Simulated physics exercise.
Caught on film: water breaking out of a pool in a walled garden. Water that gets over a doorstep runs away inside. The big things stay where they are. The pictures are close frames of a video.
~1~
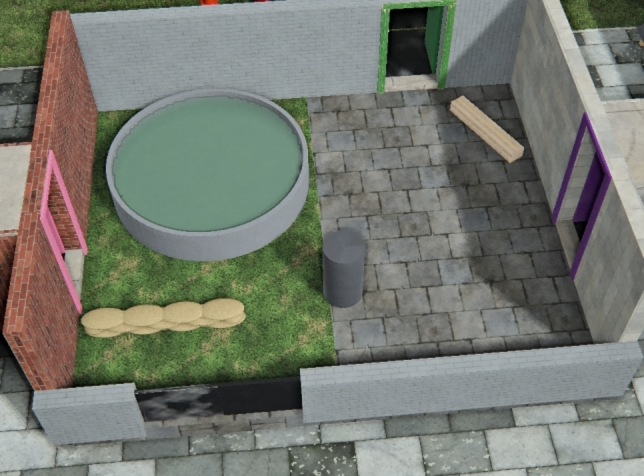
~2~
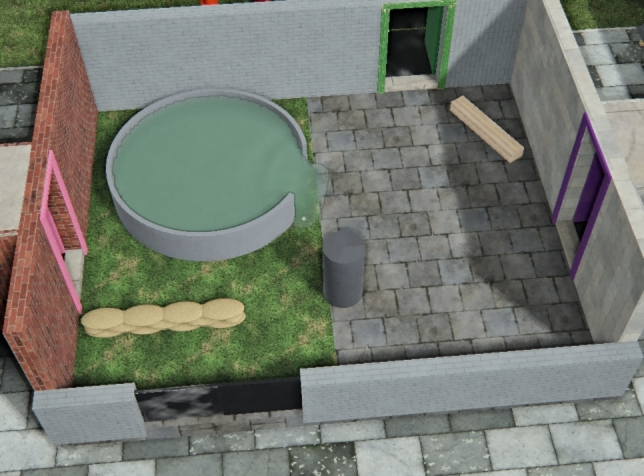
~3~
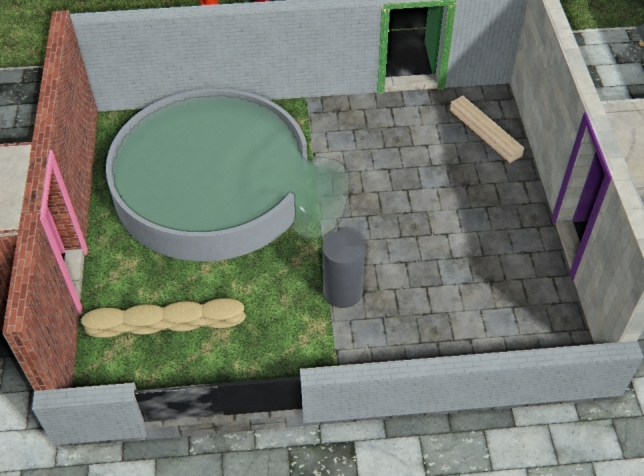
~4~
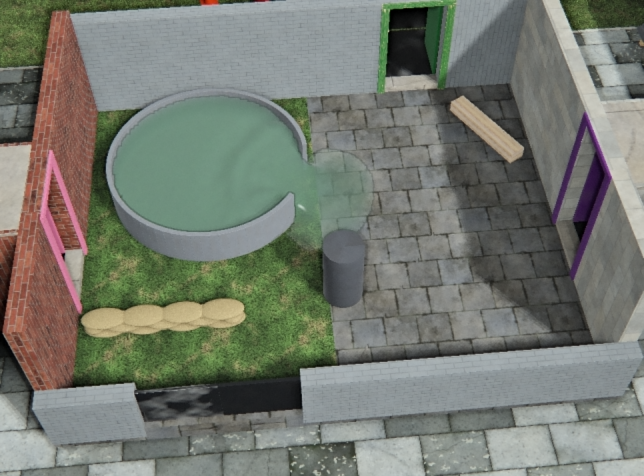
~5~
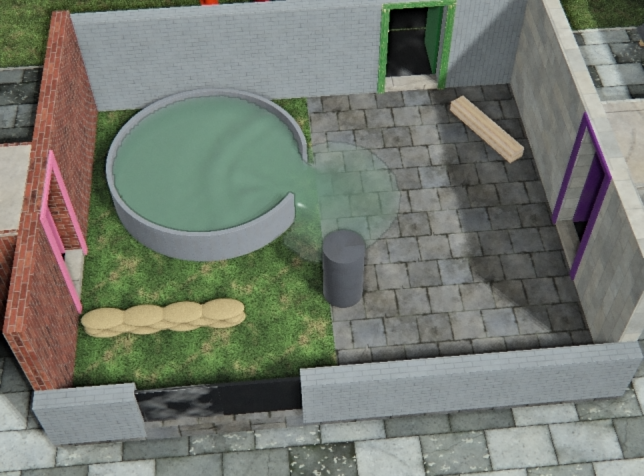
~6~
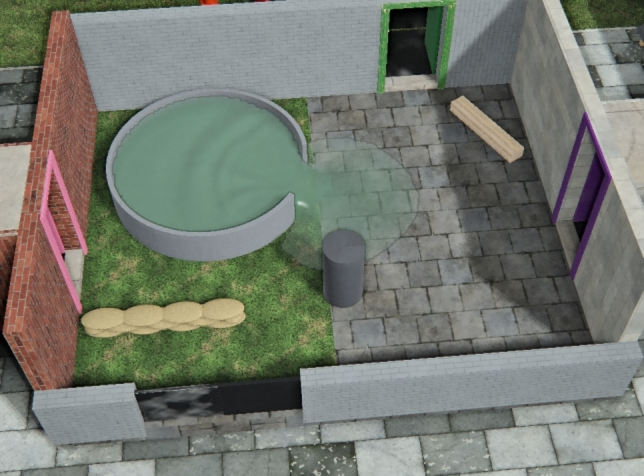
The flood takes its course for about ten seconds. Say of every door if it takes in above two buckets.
In the end: The green door admits no more than that; the purple door lets in a lot; the pink door admits no more than that.
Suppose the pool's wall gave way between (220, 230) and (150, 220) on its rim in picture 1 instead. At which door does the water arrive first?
First comes the pink door.
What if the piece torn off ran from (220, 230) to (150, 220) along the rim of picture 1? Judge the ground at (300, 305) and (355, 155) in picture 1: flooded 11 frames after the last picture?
In that order: Awash, free of water.
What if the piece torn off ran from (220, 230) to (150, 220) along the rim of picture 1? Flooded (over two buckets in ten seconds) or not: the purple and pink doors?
One by one: The purple door holds; the pink door passes that mark.
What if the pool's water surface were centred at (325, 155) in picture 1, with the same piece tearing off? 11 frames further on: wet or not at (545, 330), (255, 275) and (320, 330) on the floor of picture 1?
As listed: Under water, not flooded, no water.
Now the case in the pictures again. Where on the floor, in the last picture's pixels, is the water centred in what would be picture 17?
Near (273, 191).
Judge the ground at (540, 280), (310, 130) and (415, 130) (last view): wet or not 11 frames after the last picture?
In turn: Covered, clear, wet.
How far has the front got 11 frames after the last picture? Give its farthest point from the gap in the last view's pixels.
Near (581, 314).
A moment on, water covers 25 % of the floor; the green door not reached, the purple door not reached, the pink door not reached.
Next, water covers 50 % of the floor; the green door wet at the sill, nothing in, the purple door under two buckets in, the pink door not reached.
Then, water covers 55 % of the floor; the green door wet at the sill, nothing in, the purple door over two buckets in, the pink door not reached.
Later, water covers 70 % of the floor; the green door wet at the sill, nothing in, the purple door far over two buckets in, the pink door not reached.
In the end, water covers 90 % of the floor; the green door wet at the sill, nothing in, the purple door far over two buckets in, the pink door not reached.
